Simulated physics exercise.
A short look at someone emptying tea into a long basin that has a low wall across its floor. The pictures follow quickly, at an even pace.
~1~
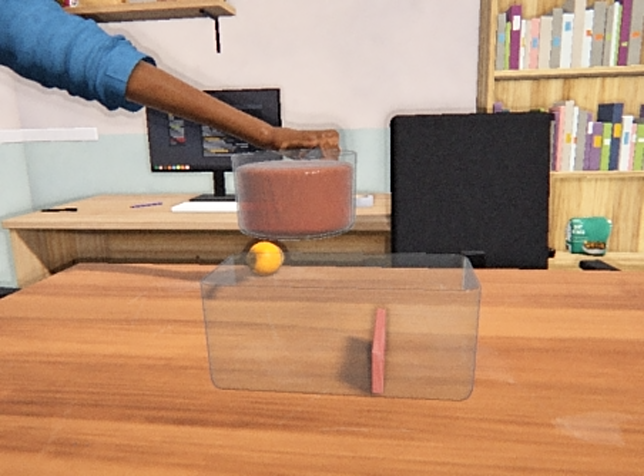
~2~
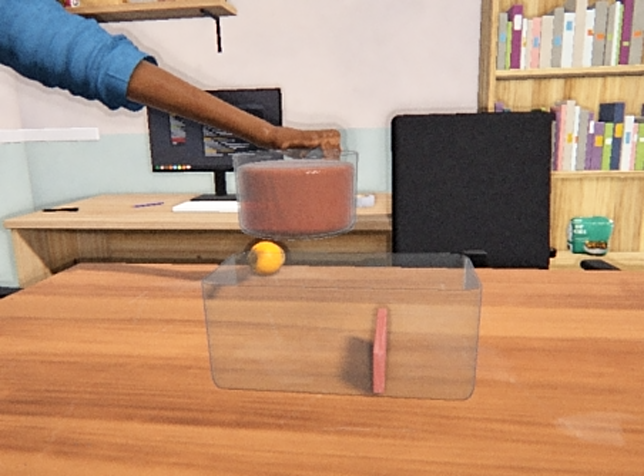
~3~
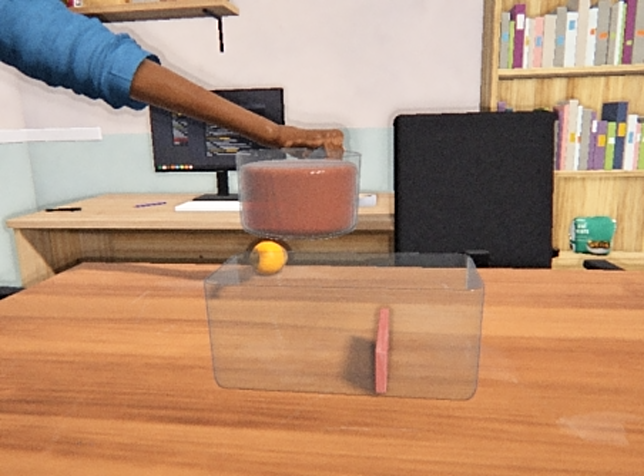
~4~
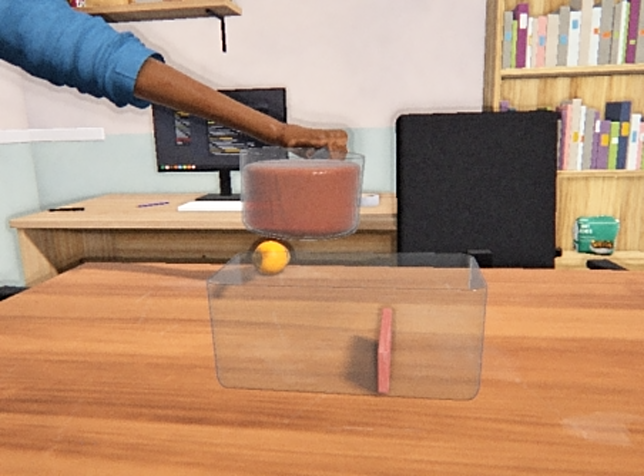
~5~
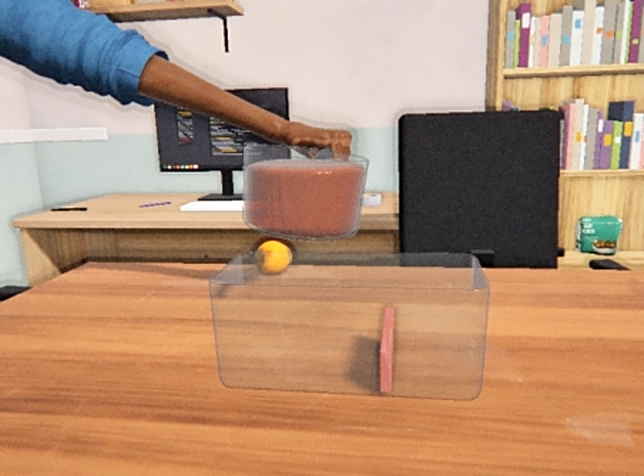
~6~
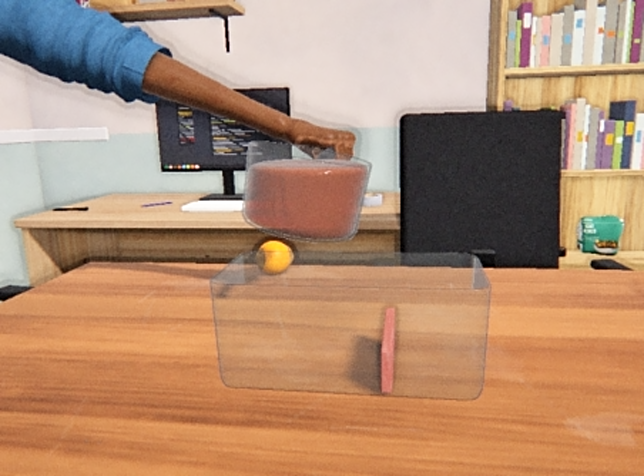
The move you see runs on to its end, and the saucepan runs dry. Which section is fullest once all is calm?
Most lies in the right part.
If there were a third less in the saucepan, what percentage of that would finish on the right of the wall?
Near 65 %.
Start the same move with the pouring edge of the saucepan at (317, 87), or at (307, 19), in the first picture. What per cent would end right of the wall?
Roughly 55 per cent, and 55 per cent.
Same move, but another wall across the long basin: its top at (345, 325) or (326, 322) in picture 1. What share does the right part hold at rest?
Roughly 95 per cent, and 100 per cent.
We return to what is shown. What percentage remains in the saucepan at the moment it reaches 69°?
About 60 per cent.
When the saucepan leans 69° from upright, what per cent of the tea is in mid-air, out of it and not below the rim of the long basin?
Close to 25 per cent.
A moment on, the tilt is 69° and 62 per cent is still to pour, 0 is left of the wall and 14 right of it.
Next, the tilt is 102° and 13 per cent is still to pour, 11 is left of the wall and 71 right of it.
Then the tilt is 106° and 1 per cent is still to pour, 24 is left of the wall and 74 right of it.
Later the tilt is 106° and 0 per cent is still to pour, 33 is left of the wall and 67 right of it.
In the end 33 per cent lies left of the wall, 66 right of it and 0 outside.
